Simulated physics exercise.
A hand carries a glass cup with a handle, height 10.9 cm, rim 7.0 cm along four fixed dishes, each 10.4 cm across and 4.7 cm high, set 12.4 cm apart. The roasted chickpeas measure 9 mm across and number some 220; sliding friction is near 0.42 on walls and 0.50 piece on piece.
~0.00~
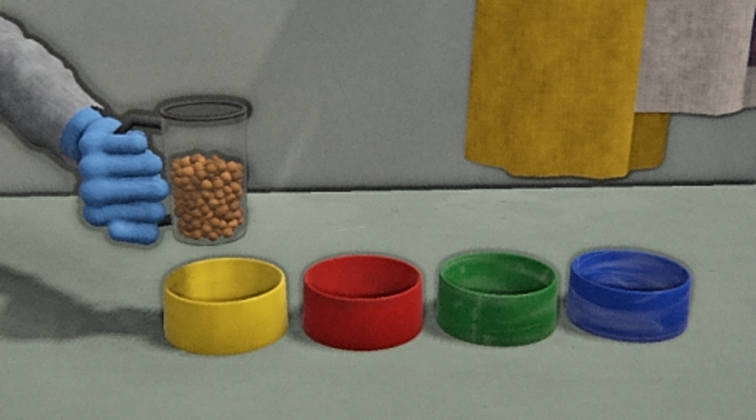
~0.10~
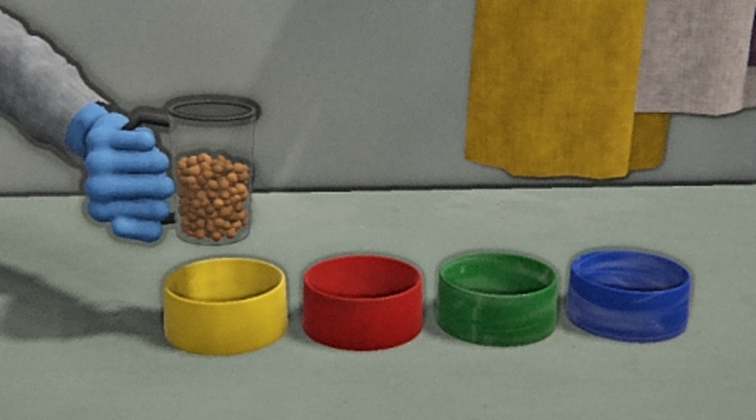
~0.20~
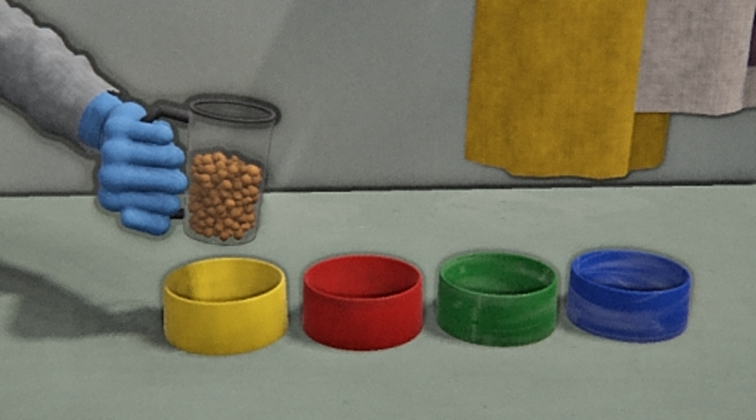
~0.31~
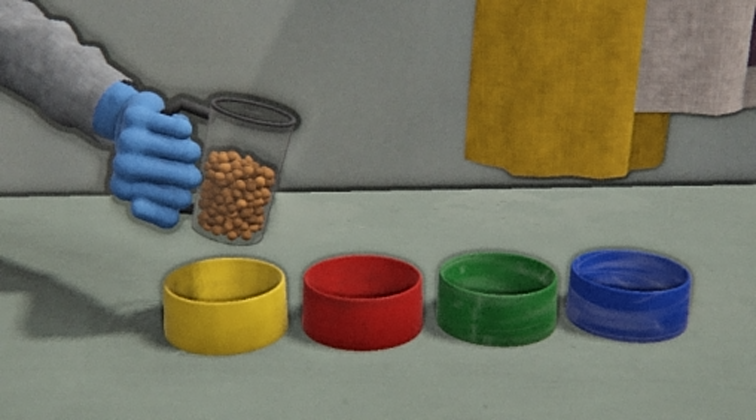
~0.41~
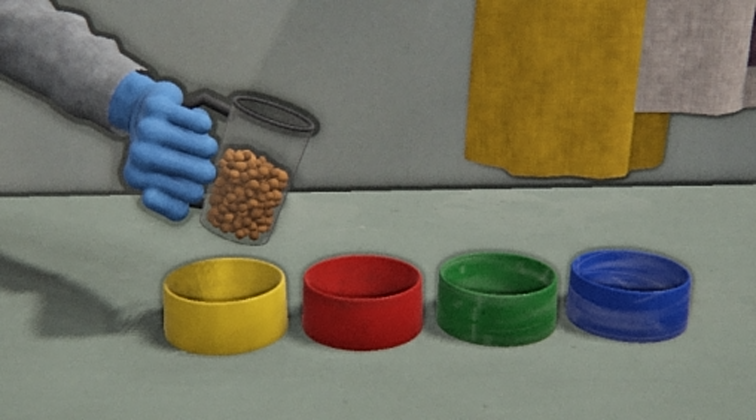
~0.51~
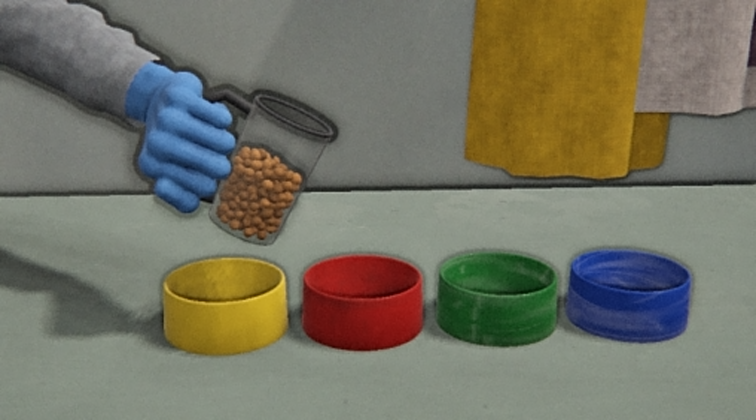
Blue-gloved hand moving a clear cup of roasted chickpeas rightward and gradually tilting it above yellow, red, green and blue dishes.
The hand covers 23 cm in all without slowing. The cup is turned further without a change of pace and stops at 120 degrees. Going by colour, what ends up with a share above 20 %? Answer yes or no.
Red: No, blue: No, green: Yes, yellow: No, counter: Yes.
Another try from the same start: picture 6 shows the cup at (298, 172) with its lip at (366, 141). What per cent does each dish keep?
Red 0; blue 0; green 70; yellow 0.
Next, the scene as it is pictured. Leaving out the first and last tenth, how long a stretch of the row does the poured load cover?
Some 10 cm.
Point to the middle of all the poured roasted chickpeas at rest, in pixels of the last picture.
Near (530, 309).
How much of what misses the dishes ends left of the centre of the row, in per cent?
Some 0 per cent.
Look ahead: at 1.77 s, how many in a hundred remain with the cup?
About 100 per cent.
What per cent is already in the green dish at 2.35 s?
Some 55 per cent.
After 1.27 s, tilt 70 degrees; cup holds 100 %.
Then, at 1.77 s, tilt 99 degrees; cup holds 100 %.
After 2.35 s, tilt 120 degrees; cup holds 15 %, blue 5 %, green 55 %.
By 3.1 s all is still; red 0 %, blue 5 %, green 60 %, yellow 0 %, counter 35 %.
